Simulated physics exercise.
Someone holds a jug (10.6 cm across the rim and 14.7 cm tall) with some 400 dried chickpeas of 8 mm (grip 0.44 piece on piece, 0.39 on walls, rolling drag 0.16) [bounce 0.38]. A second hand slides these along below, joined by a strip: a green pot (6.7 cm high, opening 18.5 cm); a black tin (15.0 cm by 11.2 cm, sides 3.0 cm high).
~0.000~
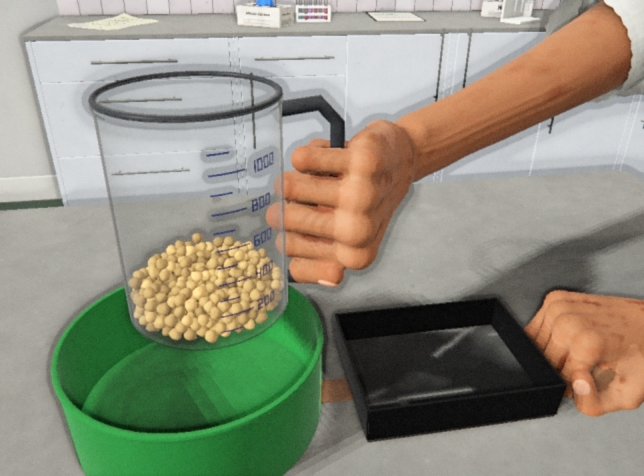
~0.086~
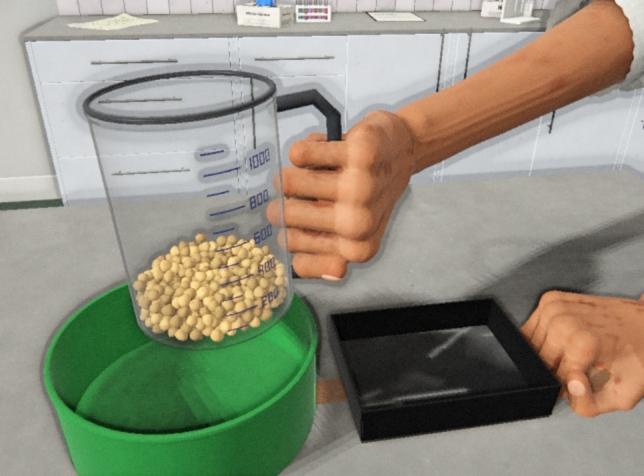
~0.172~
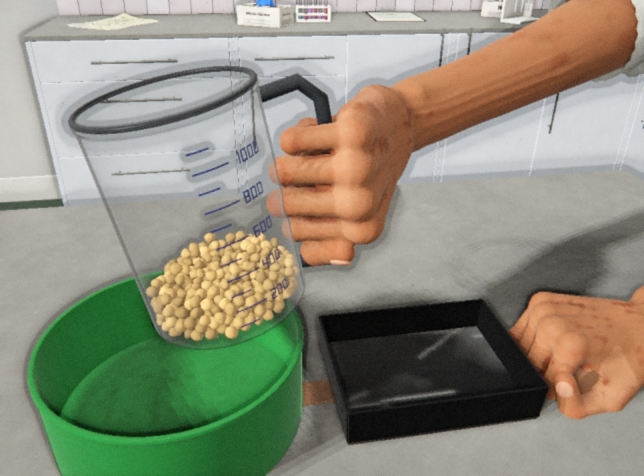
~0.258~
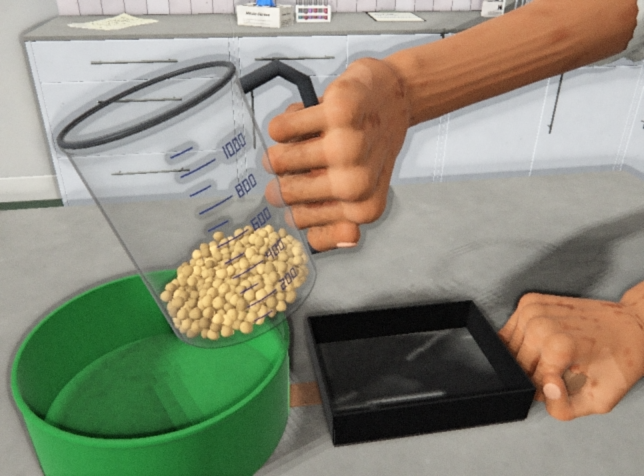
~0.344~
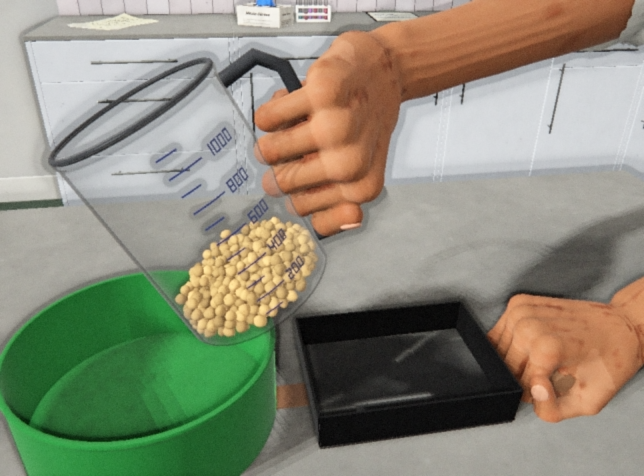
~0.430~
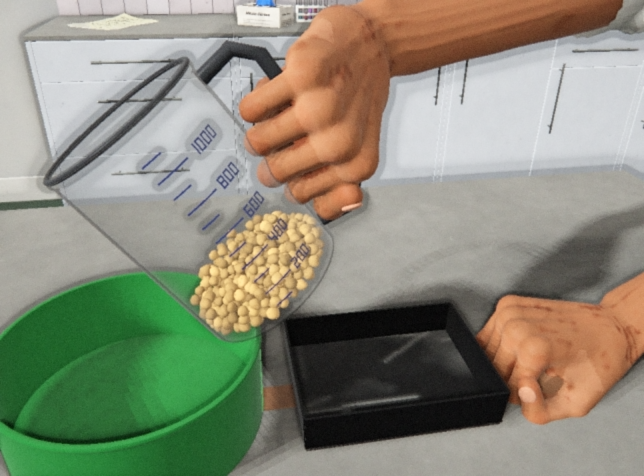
A hand tilts a clear jug of chickpeas leftward as the green pot and black tin slide left.
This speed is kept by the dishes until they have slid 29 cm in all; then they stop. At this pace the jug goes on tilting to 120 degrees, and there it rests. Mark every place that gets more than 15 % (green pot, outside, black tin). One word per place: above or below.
Green pot: Below. Outside: Above. Black tin: Above.
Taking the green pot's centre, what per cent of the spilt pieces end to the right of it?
Share on that side: Approx. 100 %.
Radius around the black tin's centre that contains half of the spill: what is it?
I'd say close to 10 cm.
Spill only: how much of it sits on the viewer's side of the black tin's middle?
Around 40 percent.
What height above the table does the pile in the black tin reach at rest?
2.5 centimetres or so.
After 1.16 s, tilt 106 degrees; jug 100 %; middle of all pieces on or above the table near (276, 221).
After 1.77 s, tilt 120 degrees; jug 5 %, outside 60 %, black tin 35 %; middle of all pieces on or above the table near (85, 394).
After 2.33 s, tilt 120 degrees; outside 60 %, black tin 40 %; middle of all pieces on or above the table near (12, 416).
Then, at 2.87 s, tilt 120 degrees; outside 60 %, black tin 40 %.
In the end, at 3.1 s, jug 0 %, outside 55 %, black tin 40 %, green pot 0 %.
